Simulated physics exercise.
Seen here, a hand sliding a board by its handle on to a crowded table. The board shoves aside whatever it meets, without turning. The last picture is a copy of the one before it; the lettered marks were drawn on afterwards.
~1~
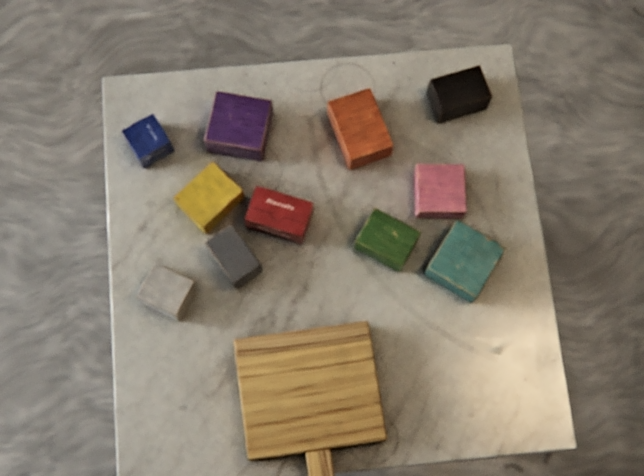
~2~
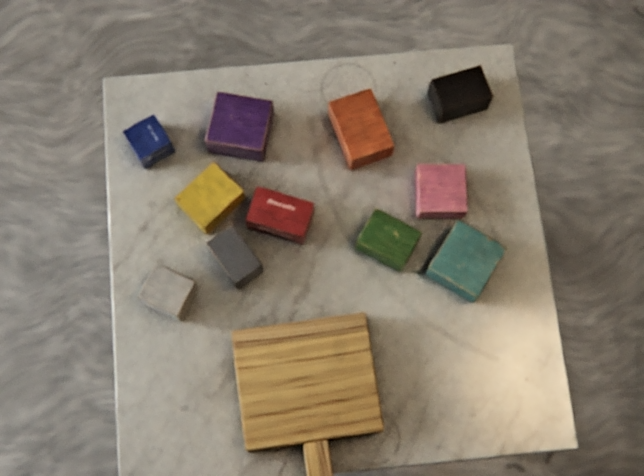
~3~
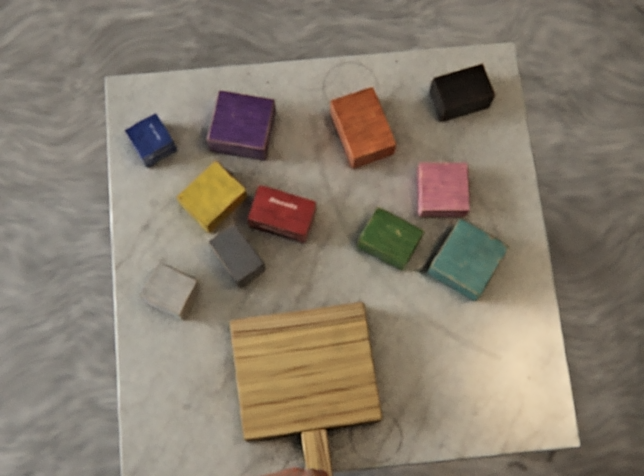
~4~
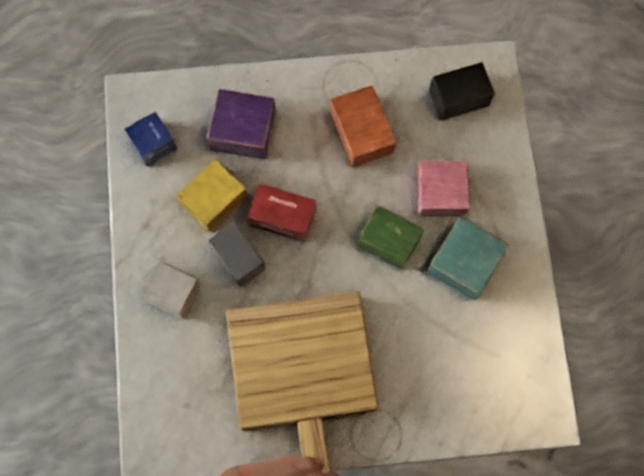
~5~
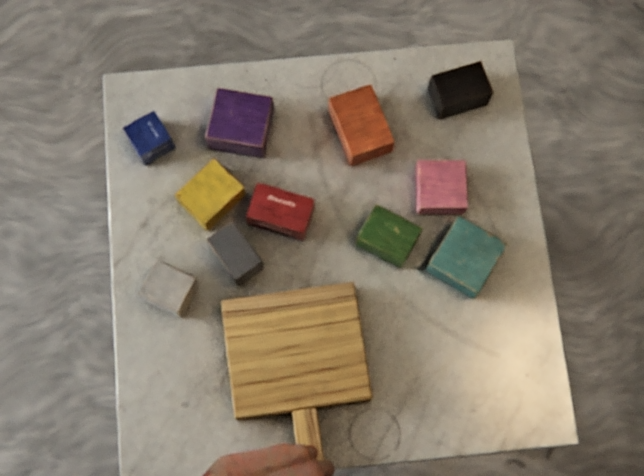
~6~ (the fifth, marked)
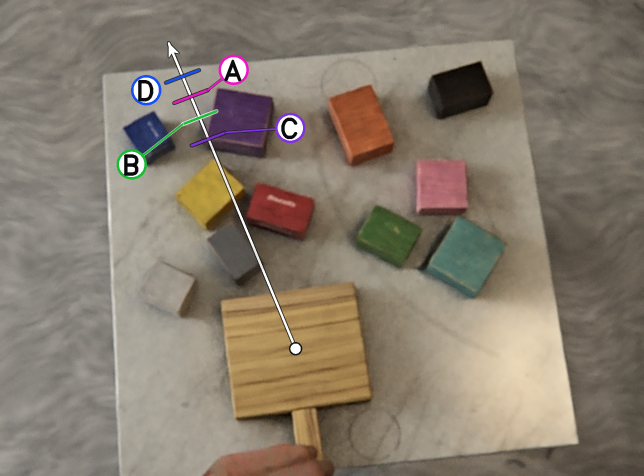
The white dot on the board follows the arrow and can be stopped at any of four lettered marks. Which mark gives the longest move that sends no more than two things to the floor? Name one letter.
It can go as far as C.
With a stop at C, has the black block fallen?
By then, no.
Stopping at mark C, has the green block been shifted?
No.
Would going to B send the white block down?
No.
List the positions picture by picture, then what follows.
The first frame shows black block (459, 94); orange block (360, 129); blue packet (148, 141).
The second frame shows board (307, 380); white block (168, 292).
The third frame shows board (305, 369); turquoise block (468, 260).
The fourth frame shows board (301, 359); grey block (237, 255).
The fifth frame shows board (296, 349); red packet (281, 212); pink block (441, 187); black block (460, 90).
On the marked copy, A at (191, 97); B at (200, 118); C at (208, 139); D at (183, 76); the arrow from (296, 349) to (169, 43); the white dot at (296, 349).
Following C. Soon after the start, board (263, 273); blue packet (146, 134); purple block (240, 115).
Later, board (232, 198); blue packet (109, 84); purple block (234, 71).
In the end, board (210, 144); purple block over the edge; yellow block over the edge; two fallen.
As for the rest, A drops four; B drops four; D drops four.
